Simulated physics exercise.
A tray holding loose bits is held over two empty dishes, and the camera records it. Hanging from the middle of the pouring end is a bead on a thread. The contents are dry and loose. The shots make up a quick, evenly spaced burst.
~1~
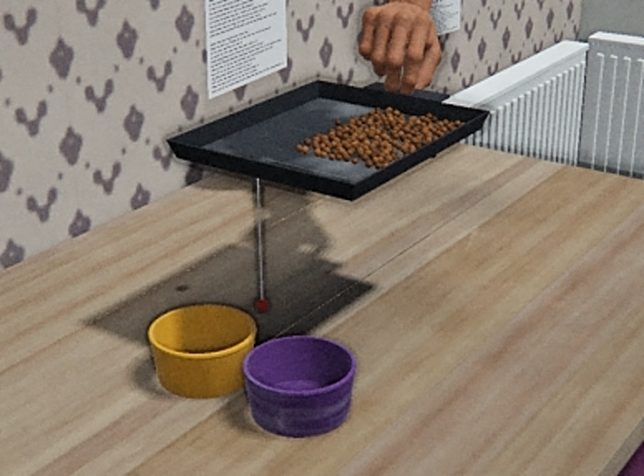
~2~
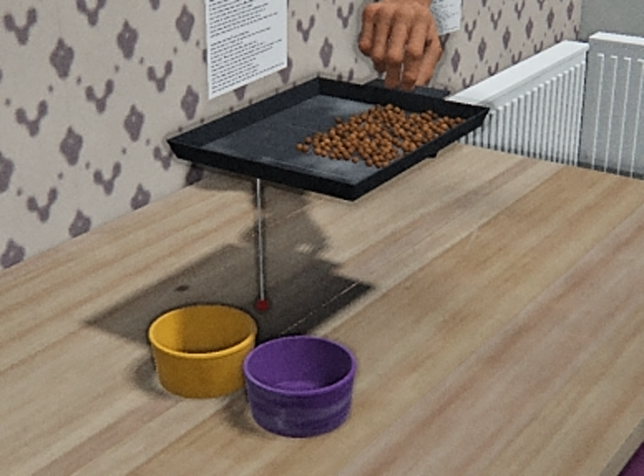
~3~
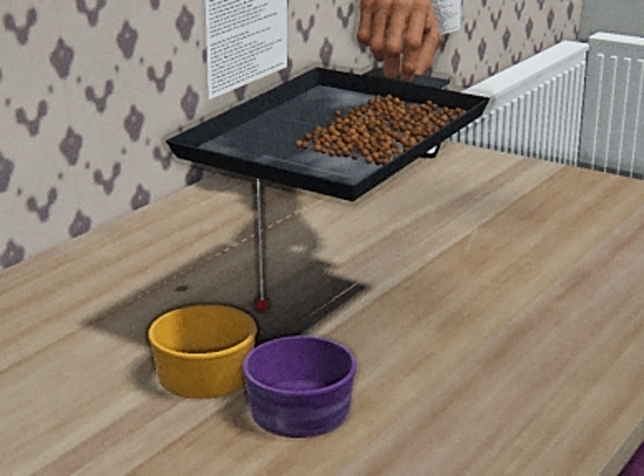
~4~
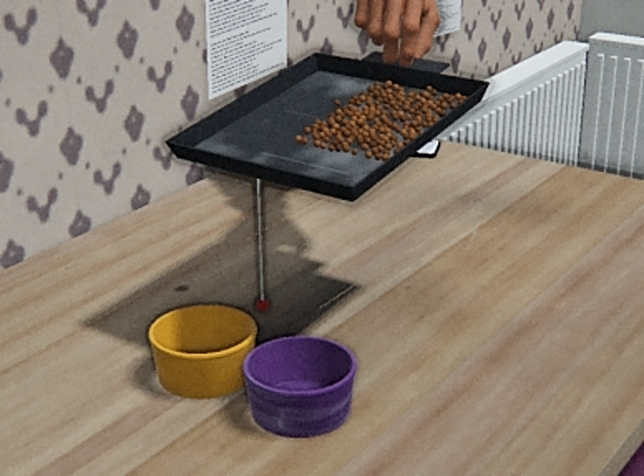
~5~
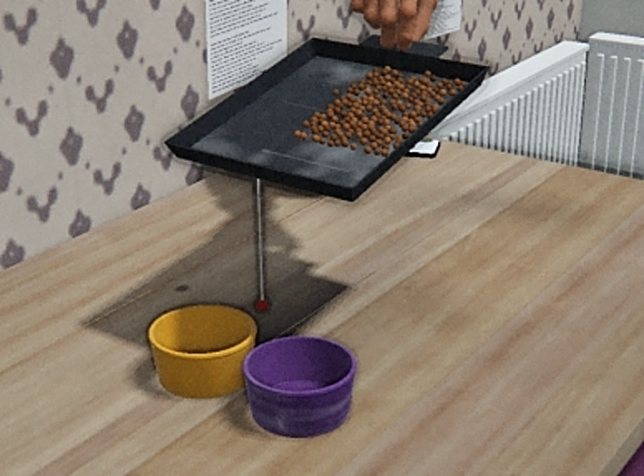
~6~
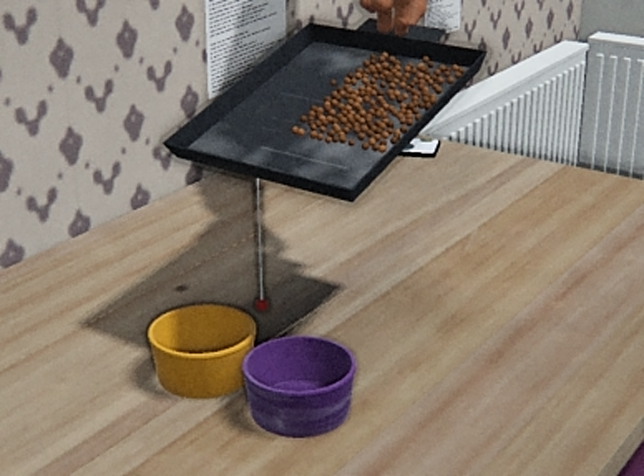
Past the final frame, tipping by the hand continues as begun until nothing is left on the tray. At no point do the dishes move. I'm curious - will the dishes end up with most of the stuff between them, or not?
Yes, more than half of it.
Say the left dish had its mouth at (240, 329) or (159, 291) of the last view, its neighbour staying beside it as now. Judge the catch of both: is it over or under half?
Catch, run one: Past the halfway mark; run two: Below the halfway mark.
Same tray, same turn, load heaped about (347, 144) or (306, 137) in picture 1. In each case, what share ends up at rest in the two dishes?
Roughly 80 per cent, and 80 per cent.
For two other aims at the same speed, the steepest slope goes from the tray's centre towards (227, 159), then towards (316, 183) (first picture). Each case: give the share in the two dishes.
Roughly 10 % in the first case and 60 % in the second.
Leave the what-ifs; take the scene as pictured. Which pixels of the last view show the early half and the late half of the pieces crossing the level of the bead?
About (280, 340) to begin with, then about (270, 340).
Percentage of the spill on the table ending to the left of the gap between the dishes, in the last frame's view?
It comes to near 80 percent of the spill.
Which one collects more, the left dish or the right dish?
In the end, the right-side dish gets more.
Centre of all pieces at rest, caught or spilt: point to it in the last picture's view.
Close to (279, 401), more or less.
Soon after the last picture, tray tipped steeply; most on the tray; a stray few in the right dish; a small part in the air.
A little later, tray tipped right over; about half on the tray; a small part in the right dish; a stray few in the left dish; a small part outside both; about a quarter in the air.
Later still, tray tipped past a quarter turn; about two thirds in the right dish; about a quarter in the left dish; a small part outside both.
At rest, tray tipped past a quarter turn; about two thirds in the right dish; about a quarter in the left dish; a small part outside both.
